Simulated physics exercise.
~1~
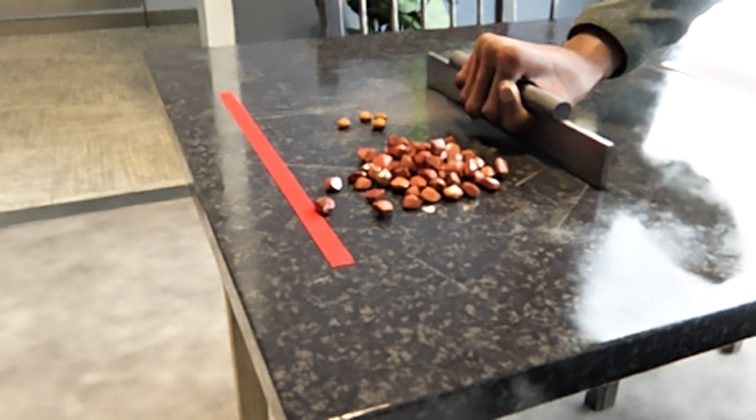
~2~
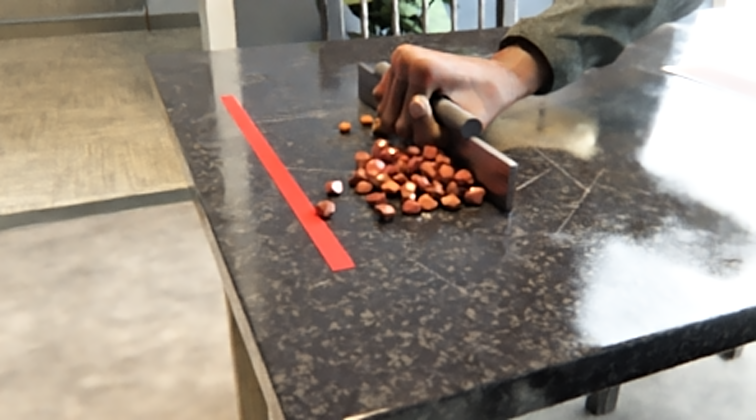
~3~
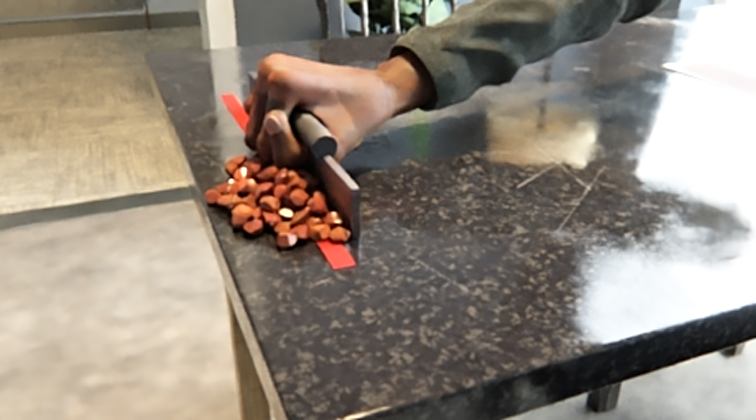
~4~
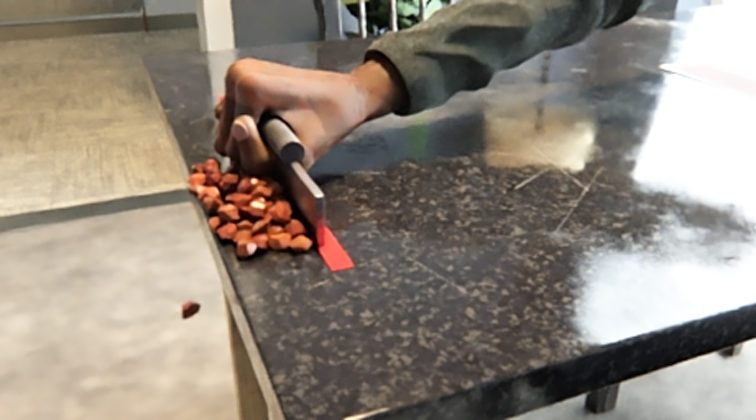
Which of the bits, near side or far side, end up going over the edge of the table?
Some of the near handful goes over the edge towards the floor, while the far handful stays on the table.
A hand in a dark green sleeve grips a flat scraper and moves it left across a dark speckled stone table, seen from above one corner in a slightly swaying view. Ahead of the blade lie reddish-brown bits, most in a near heap with a few farther back, and a strip of red tape lies beyond them near the left edge. The blade gathers the bits and shoves them over the tape in a tight pile. It ends at the tape, with the pile crowded against the table's edge and one bit dropping through the air beside it.
